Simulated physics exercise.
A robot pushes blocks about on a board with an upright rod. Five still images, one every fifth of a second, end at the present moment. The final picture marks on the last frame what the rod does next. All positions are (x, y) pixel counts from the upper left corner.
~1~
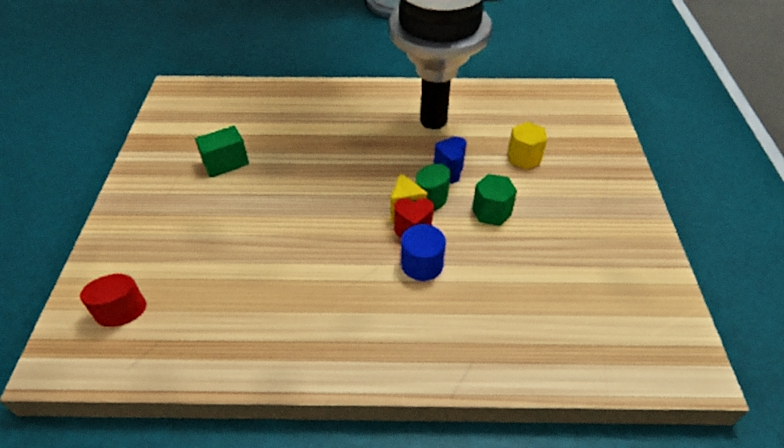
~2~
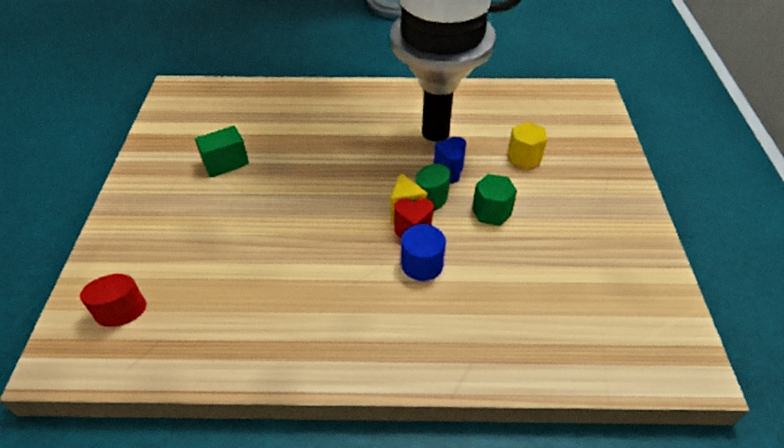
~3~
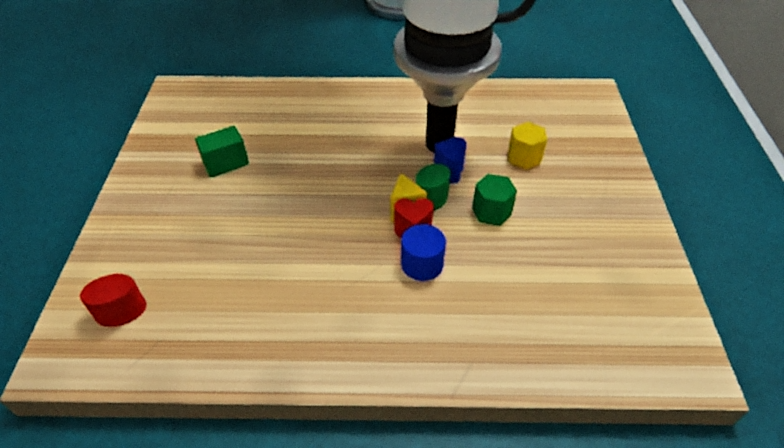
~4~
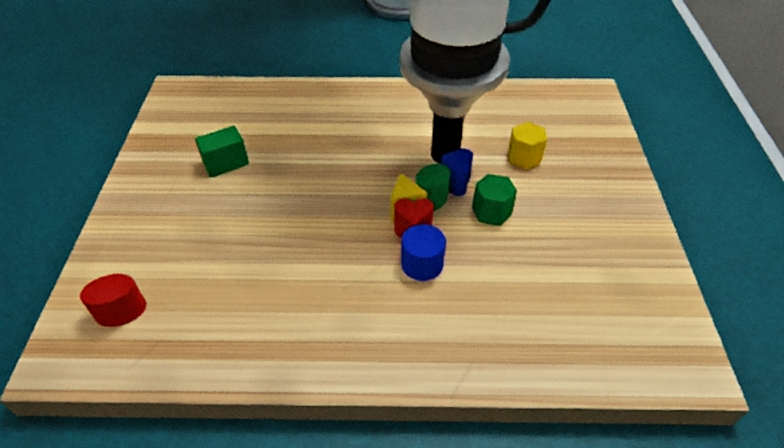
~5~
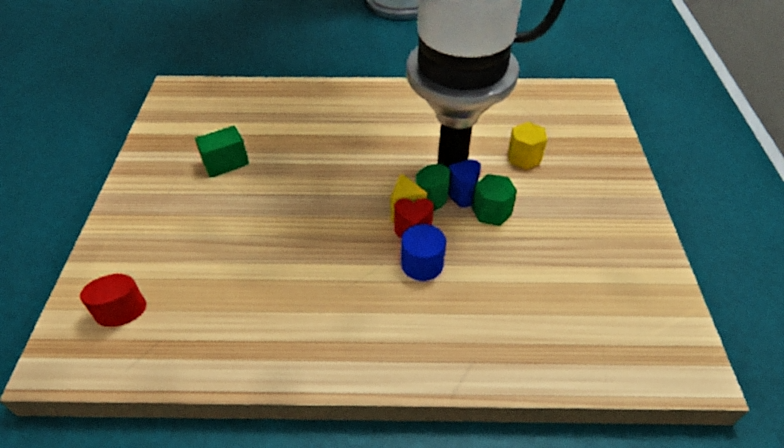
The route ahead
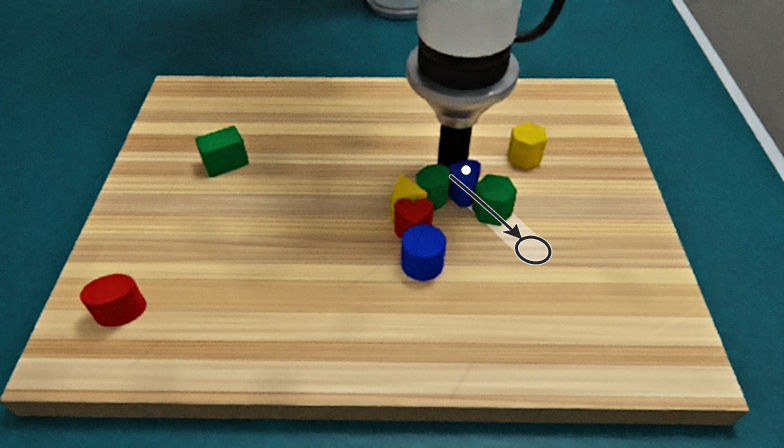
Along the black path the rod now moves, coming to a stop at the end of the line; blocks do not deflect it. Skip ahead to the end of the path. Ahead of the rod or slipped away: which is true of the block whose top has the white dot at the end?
It is off to the side or behind.
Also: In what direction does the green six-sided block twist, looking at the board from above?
In a top view, it turns counterclockwise.
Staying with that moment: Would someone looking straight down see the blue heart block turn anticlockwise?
Short answer: No.
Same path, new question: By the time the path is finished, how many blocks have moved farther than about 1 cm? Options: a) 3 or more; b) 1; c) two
c - two.
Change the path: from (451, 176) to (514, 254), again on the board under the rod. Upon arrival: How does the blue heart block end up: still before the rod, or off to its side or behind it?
I predict the rod still has it in front.
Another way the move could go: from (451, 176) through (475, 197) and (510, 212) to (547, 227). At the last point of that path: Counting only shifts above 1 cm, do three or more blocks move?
Short answer: No.
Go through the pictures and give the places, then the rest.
The first picture shows lower end of the rod (434, 121), tops of blocks, green elliptical block (433, 175), blue heart block (452, 147), green six-sided block (497, 187).
The second picture shows rod (436, 133), blocks as before.
The third picture shows rod (440, 144), blocks as before.
The fourth picture shows rod (445, 155), blue heart block (459, 159).
The fifth picture shows rod (452, 166), green elliptical block (433, 175), blue heart block (466, 170), green six-sided block (497, 187).
The drawn path runs in a line from (451, 176) to (533, 250); the dot is on the blue heart block.
The first path, step by step. One third of the way, rod (480, 189); blue heart block (484, 196), turned 20° clockwise; green six-sided block (519, 207), turned 35° anticlockwise.
Two thirds of the way, rod (507, 213); blue heart block (488, 214), turned 60° clockwise; green six-sided block (534, 224), turned 80° anticlockwise.
At the end, rod (536, 239); green elliptical block not moved; blue heart block (489, 215), turned 70° clockwise; green six-sided block (565, 254), turned 70° anticlockwise.
